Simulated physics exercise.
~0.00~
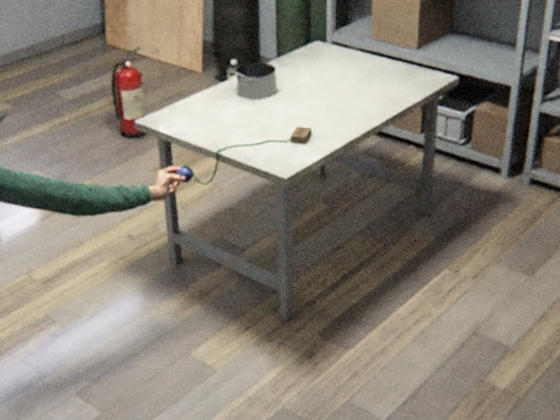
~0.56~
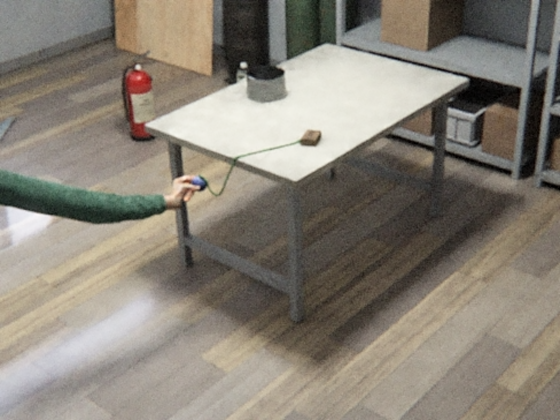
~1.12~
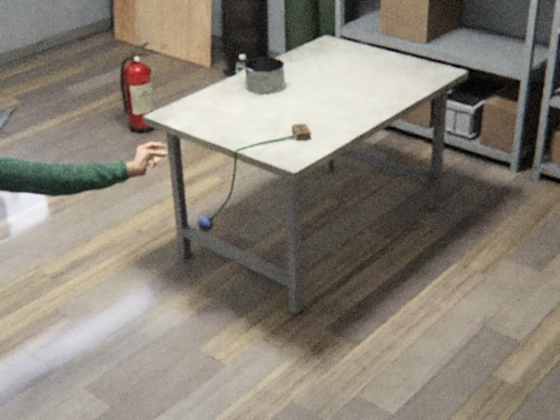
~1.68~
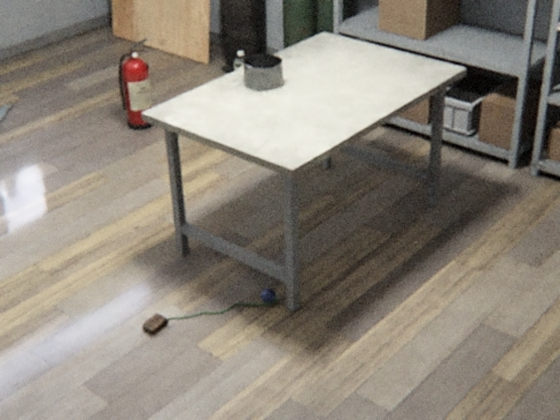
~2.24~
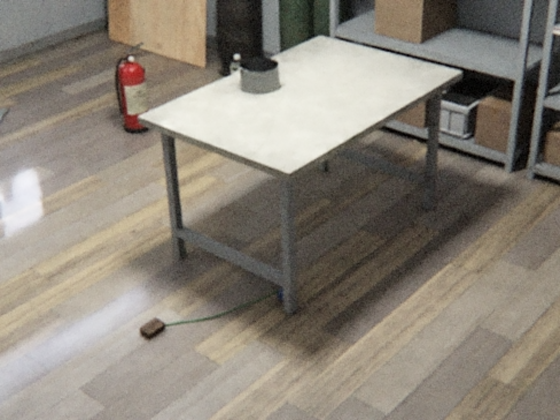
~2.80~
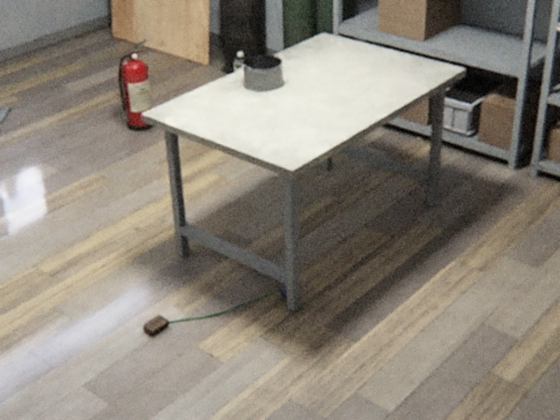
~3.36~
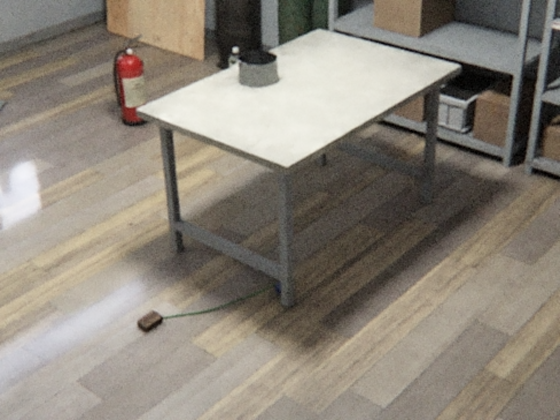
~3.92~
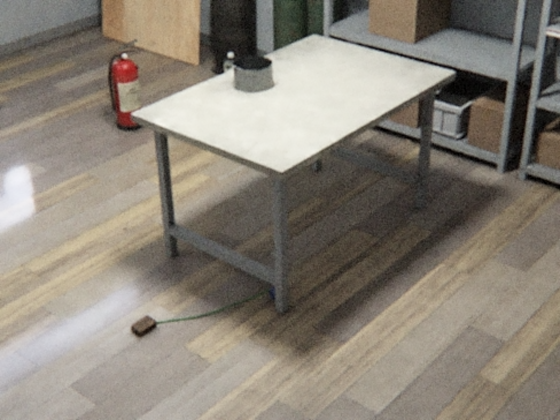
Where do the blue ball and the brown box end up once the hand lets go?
The blue ball lands on the floor near the table leg, and the brown box follows it off the tabletop and down to the floor.
